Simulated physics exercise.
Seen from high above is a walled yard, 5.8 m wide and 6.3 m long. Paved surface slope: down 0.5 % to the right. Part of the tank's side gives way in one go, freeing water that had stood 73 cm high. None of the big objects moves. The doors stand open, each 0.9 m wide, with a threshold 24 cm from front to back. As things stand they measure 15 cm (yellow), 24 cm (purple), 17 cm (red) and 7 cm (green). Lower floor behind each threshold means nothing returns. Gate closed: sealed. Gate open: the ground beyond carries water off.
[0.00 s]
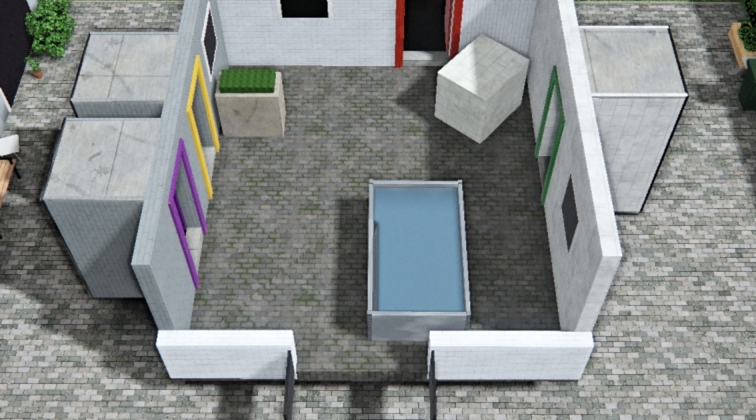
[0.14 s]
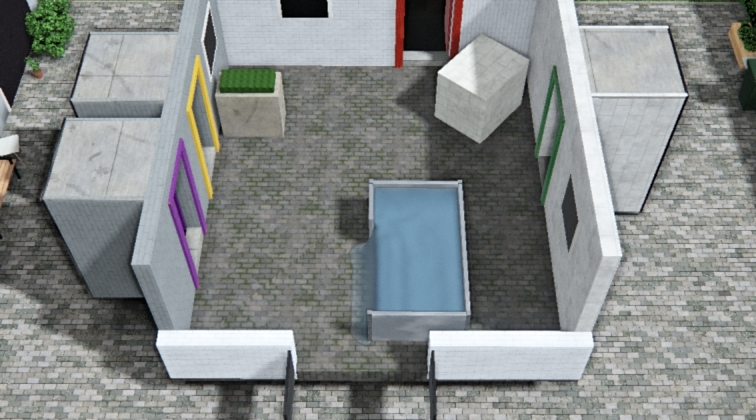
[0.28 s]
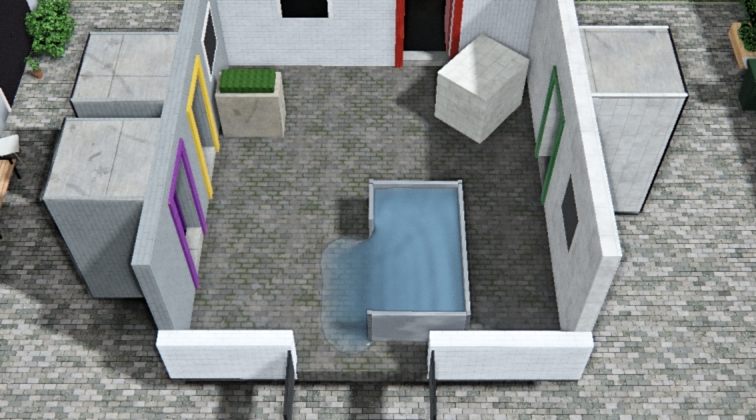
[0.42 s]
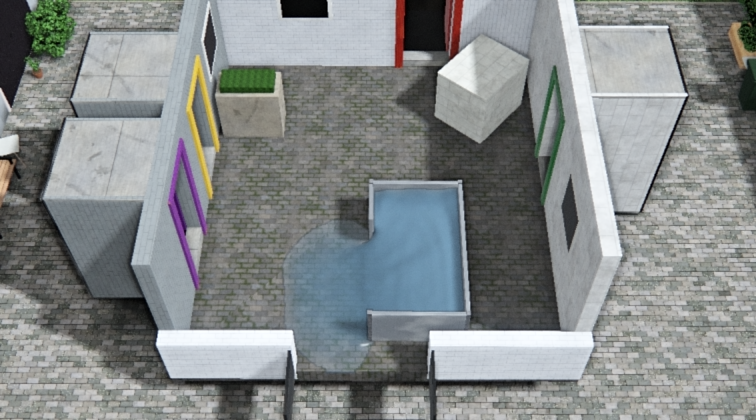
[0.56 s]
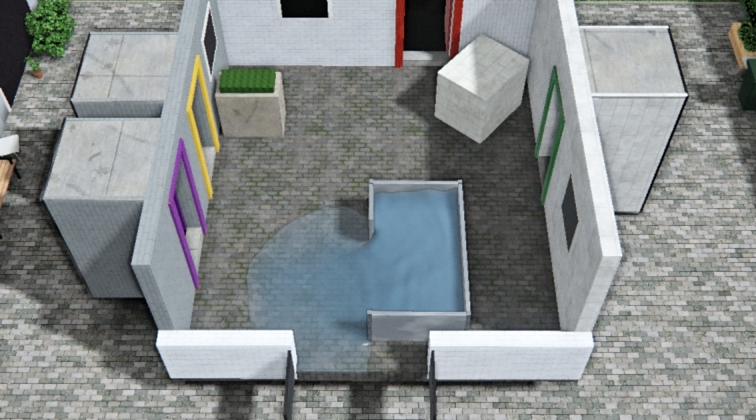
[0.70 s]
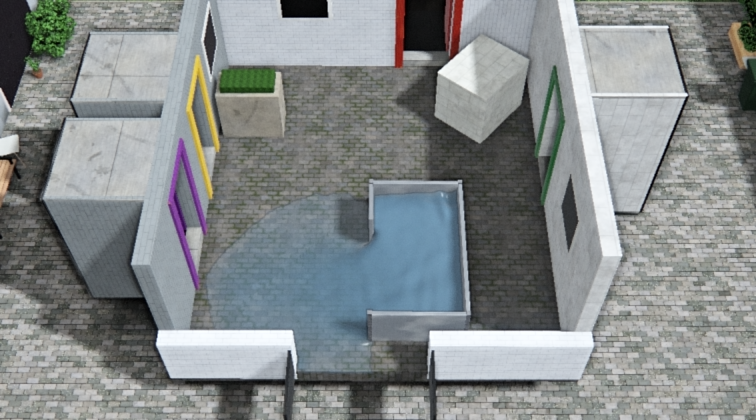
Water pouring from the left side of a rectangular tank and spreading leftward in a widening sheet across a walled, paved yard.
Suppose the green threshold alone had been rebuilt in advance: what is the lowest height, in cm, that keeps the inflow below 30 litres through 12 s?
About 6.5 cm.
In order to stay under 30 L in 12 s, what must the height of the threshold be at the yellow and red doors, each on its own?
You'd want about 12.0 centimetres at yellow and about 9.0 centimetres at red.
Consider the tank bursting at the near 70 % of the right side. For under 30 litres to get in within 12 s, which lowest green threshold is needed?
Some 12.5 cm.
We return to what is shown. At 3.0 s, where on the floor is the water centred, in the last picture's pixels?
My guess is close to (302, 261).
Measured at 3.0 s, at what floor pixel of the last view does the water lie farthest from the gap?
Around pixel (229, 71).
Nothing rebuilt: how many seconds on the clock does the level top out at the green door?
Peak time: Around 9.5 s.
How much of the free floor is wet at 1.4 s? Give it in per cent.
Close to 30 per cent of it is wet.
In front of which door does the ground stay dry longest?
It's the green one.
After 1.4 s water covers 30 % of the floor, deepest (59 cm) near (199, 356); it has not reached the green door.
After 3.0 s water covers 35 % of the floor, deepest (29 cm) near (228, 141); it has not reached the green door.
After 12.0 s water covers 95 % of the floor, deepest (12 cm) near (563, 358); 9 cm at the green door, 20 litres in over its 7 cm threshold.
At the green door as built, the water arrived by 5.3 s and peaked near 11 cm at 9.6 s.
Run again over the same 12 s with other heights there, 48 litres in over 5.5 cm, 21 litres over 7 cm. The limit of 30 litres is kept from about 6.5 cm up.
